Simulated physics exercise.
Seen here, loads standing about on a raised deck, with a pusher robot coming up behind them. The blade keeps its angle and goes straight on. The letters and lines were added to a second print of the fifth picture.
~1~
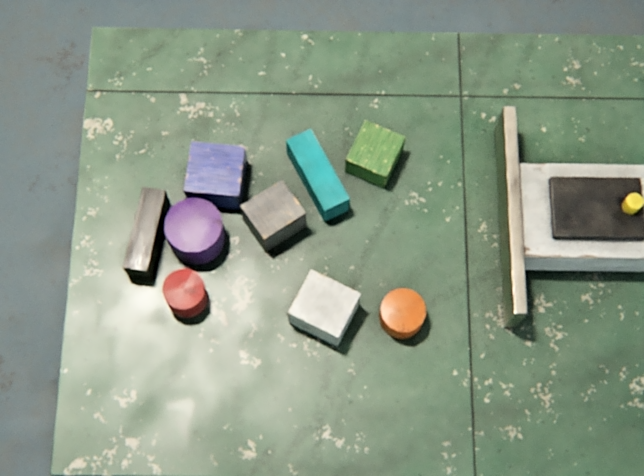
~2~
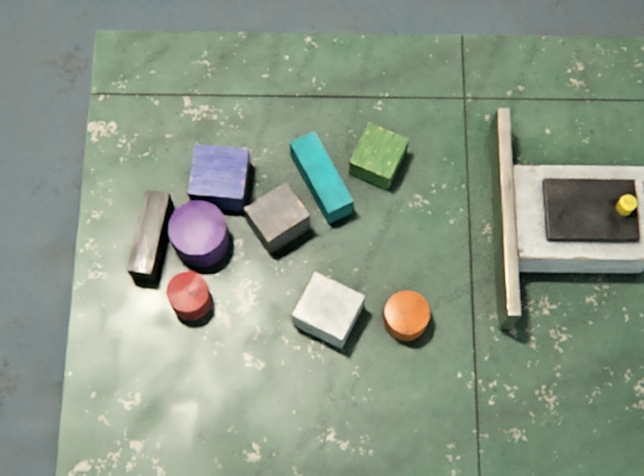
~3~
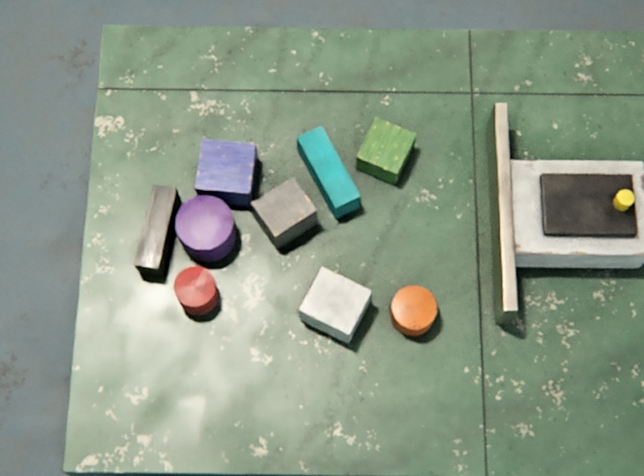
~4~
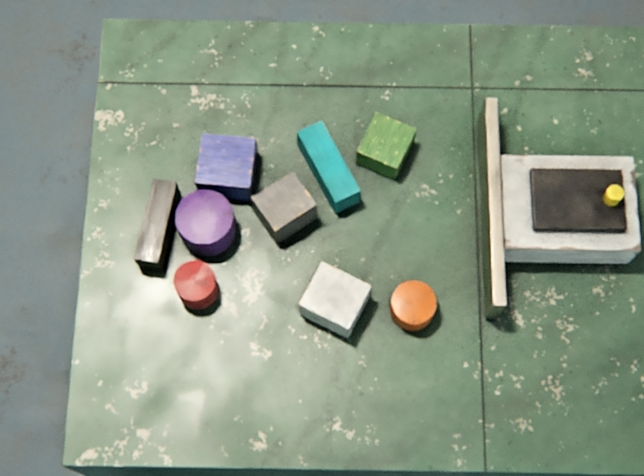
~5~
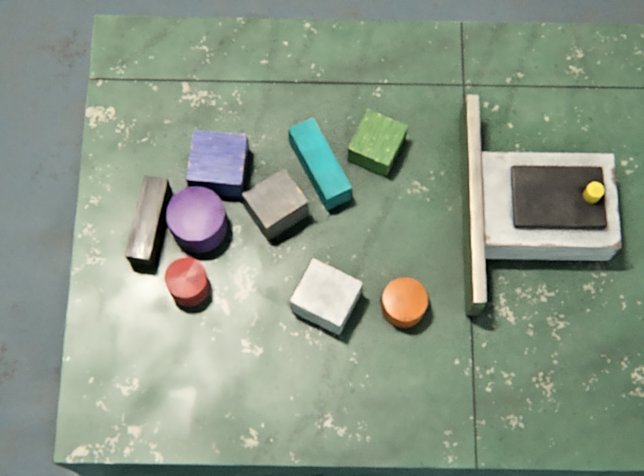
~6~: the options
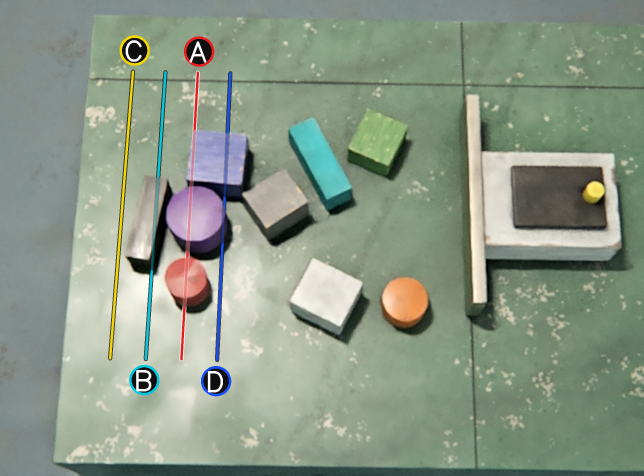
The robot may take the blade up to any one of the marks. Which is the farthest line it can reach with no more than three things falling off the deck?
It can go as far as B.
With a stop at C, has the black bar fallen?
By then, yes.
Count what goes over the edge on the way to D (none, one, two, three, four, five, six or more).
The count is none.
On the marked copy, A at (190, 209); B at (156, 209); C at (122, 208); D at (224, 210).
Taking B. A third of the way, robot (435, 194); green crate (330, 144); orange canister (329, 297).
Two thirds of the way, robot (319, 192); black bar (121, 223); red canister (116, 285).
When it is over, robot (230, 191); black bar over the edge; red canister over the edge; two fallen.
As for the rest, A is within the limit but short; C drops five; D is within the limit but short.
